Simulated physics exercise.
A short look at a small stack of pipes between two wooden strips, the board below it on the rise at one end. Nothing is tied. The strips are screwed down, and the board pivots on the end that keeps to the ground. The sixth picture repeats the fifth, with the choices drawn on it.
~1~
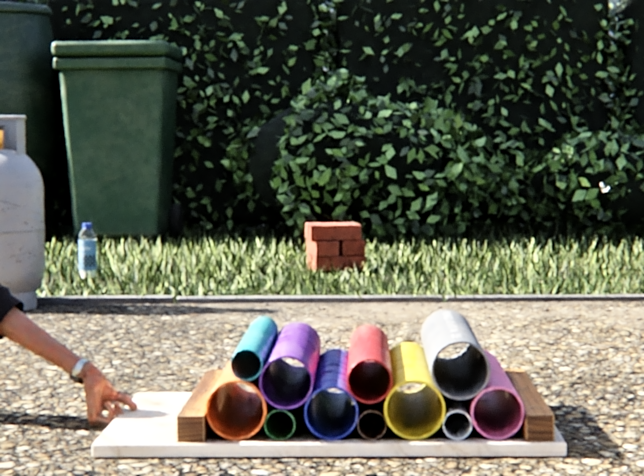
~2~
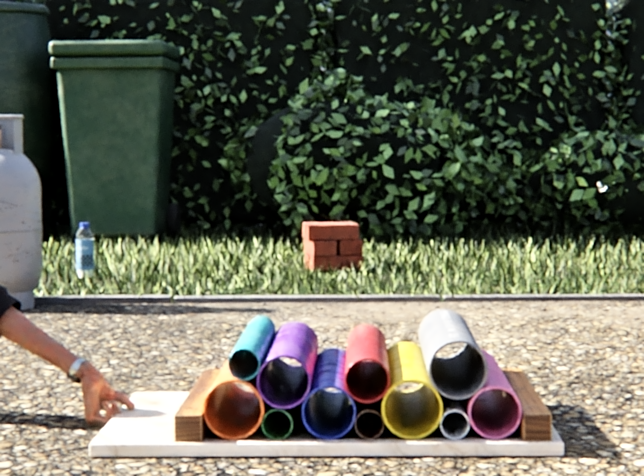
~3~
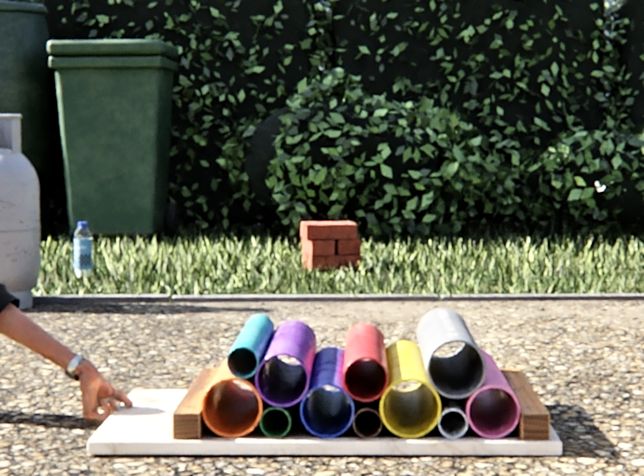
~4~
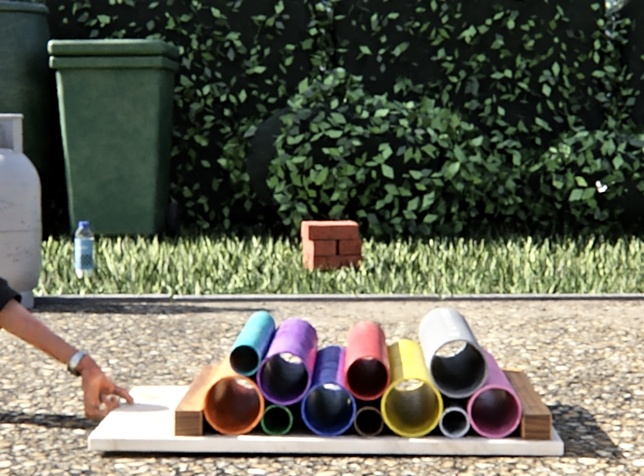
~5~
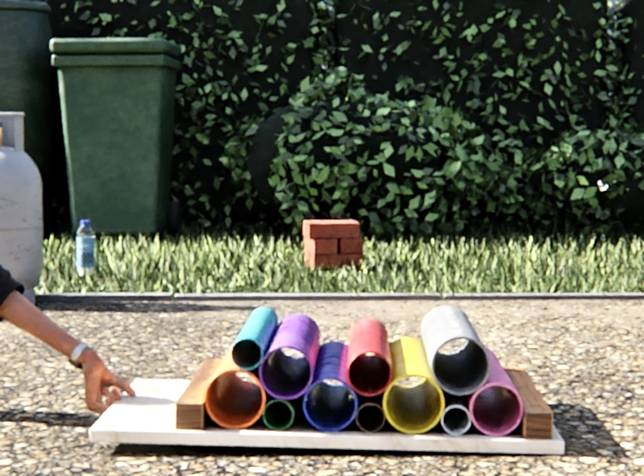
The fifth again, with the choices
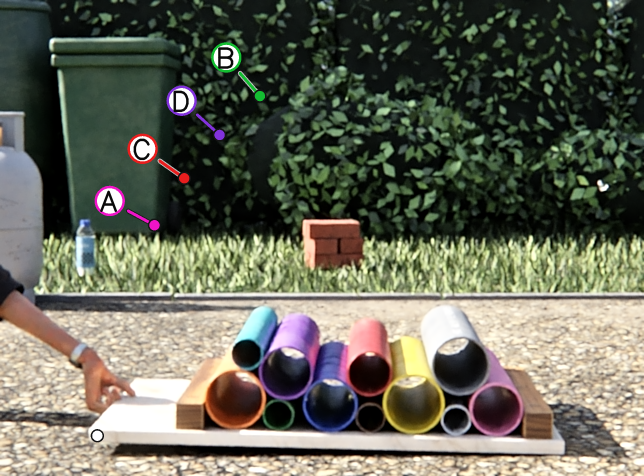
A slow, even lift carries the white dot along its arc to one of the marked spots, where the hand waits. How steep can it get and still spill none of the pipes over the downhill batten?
Mark C is as high as it can go.
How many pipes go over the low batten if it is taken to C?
The count is none.
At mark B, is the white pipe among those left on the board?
The white pipe: Yes.
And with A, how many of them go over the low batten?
At A the number is none.
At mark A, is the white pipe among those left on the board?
The white pipe: Yes.
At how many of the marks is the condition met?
The number is two.
On the marked copy, A at (155, 225); B at (260, 96); C at (184, 178); D at (220, 135); the white dot at (97, 436).
With C. Early on, board at 23°.
Further on, board at 36°.
At the end, board at 36°, none over the low batten.
As for the rest, A none over the low batten; B two over the low batten (purple, grey); D two over the low batten (purple, grey).
